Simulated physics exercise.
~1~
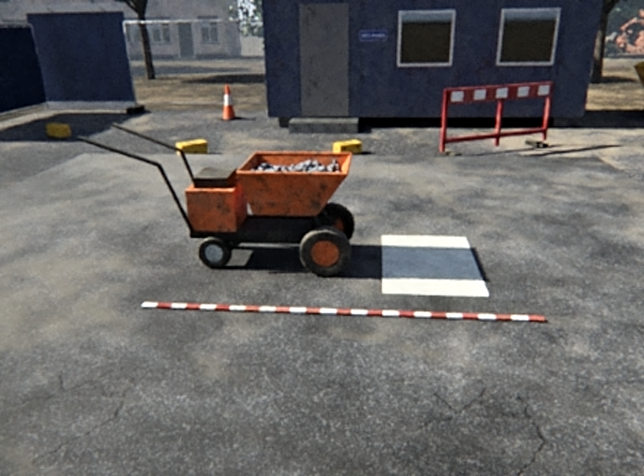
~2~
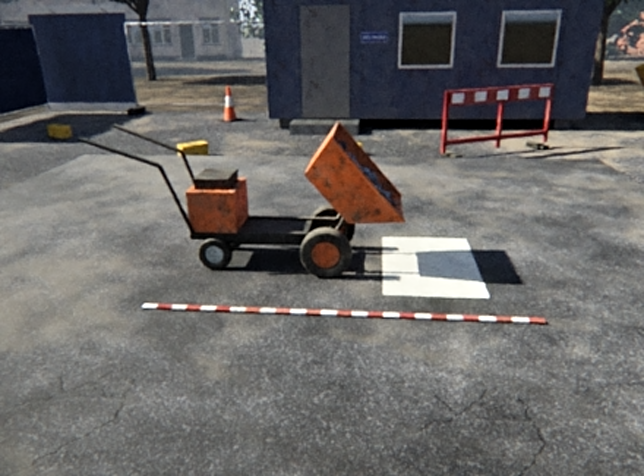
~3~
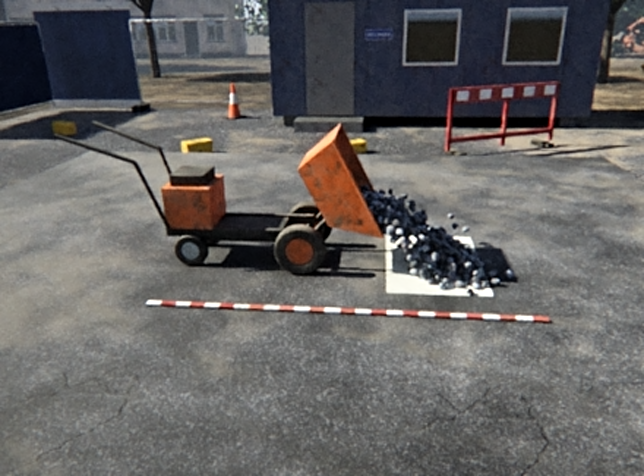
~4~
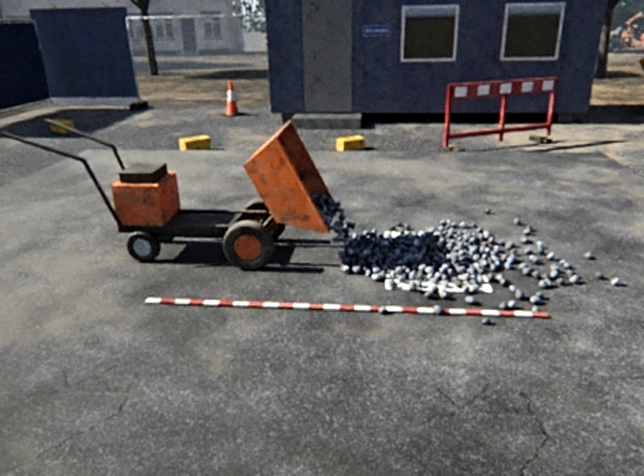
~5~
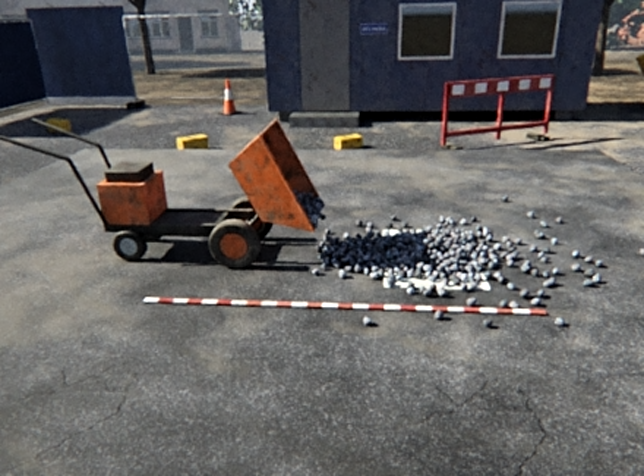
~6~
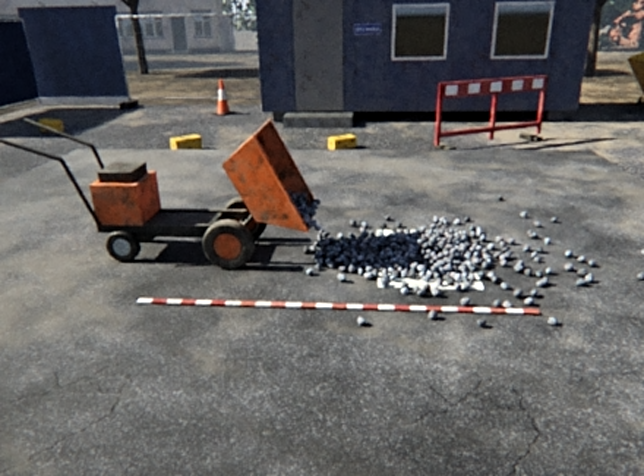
An orange motor barrow with black handles, its skip full of grey stones, stands on worn tarmac in a yard, seen from slightly above and side-on. A pale sheet lies to its right, a red-and-white striped staff in front, and a dark blue cabin, a traffic cone and a red-and-white barrier behind. The skip tips forward to the right, then stones pour onto the sheet while the barrow rolls back left. The stones spread into a low heap covering much of the sheet, with some scattered around it. The barrow stops with its skip still raised, some stones remaining at its lip.
